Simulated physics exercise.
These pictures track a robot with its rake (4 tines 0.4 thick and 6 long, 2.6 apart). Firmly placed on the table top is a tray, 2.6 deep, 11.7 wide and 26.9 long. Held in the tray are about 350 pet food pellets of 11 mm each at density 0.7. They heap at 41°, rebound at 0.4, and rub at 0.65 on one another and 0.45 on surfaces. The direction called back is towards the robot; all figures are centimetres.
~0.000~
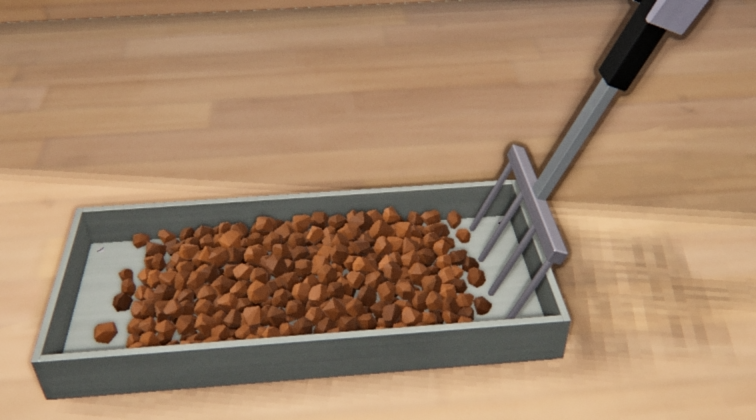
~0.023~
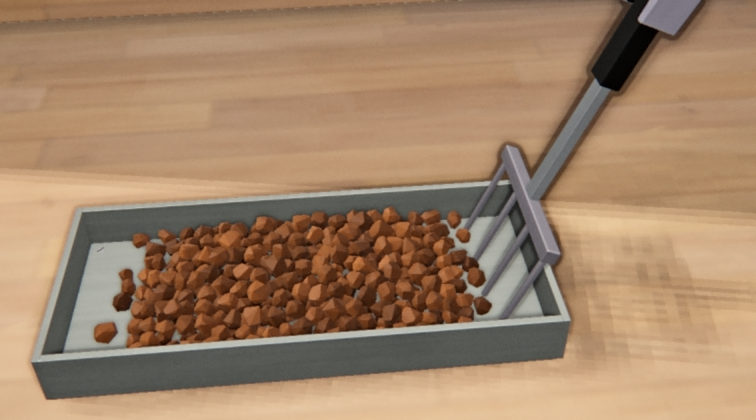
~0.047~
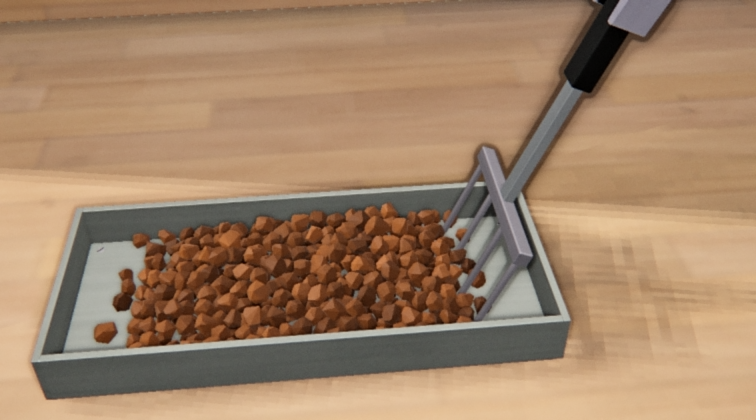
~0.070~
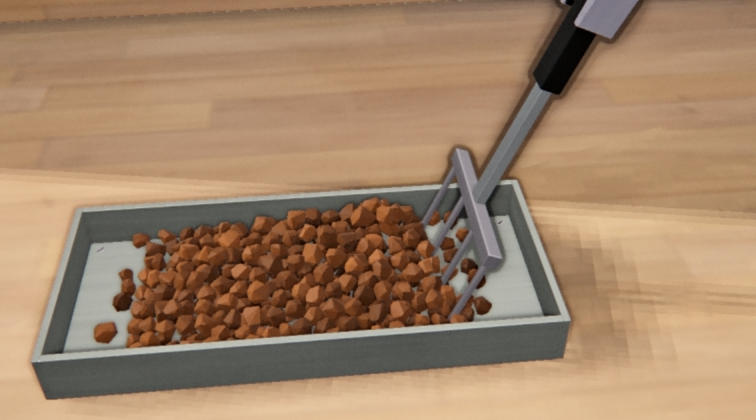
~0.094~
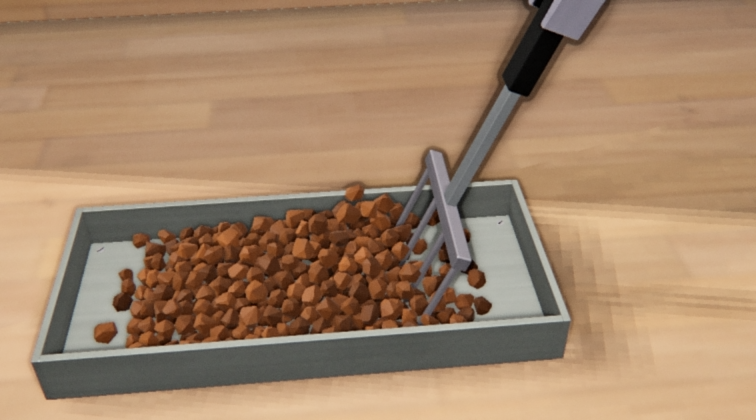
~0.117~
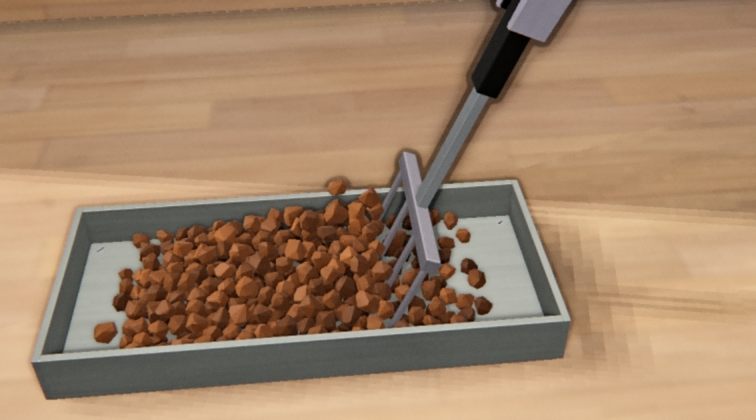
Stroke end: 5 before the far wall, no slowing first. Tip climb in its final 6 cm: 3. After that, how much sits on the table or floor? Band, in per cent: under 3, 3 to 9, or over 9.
Band: Over 9 per cent.
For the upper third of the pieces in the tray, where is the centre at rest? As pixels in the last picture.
Centre of top third: Approx. (115, 288).
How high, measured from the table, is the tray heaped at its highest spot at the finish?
4.5 cm or so.
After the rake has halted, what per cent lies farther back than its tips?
About 45 percent.
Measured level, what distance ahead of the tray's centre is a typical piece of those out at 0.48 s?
It's some 16 centimetres.
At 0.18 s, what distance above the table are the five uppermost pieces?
I'd say close to 4 cm.
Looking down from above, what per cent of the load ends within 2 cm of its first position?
Around 10 per cent.
After 0.18 s, sloping 67°, highest piece 4 above the table; 348 in the tray.
After 0.25 s, sloping 67°, highest piece 7 above the table; 344 in the tray, 4 in flight or on the tool.
After 0.48 s, sloping 67°, highest piece 17 above the table; 304 in the tray, 39 on the table or floor, 5 in flight or on the tool.
After 1.18 s, sloping 67°, highest piece 4 above the table; 302 in the tray, 46 on the table or floor.
At rest, 302 in the tray, 46 on the table or floor. That is 13 % on the table or floor.
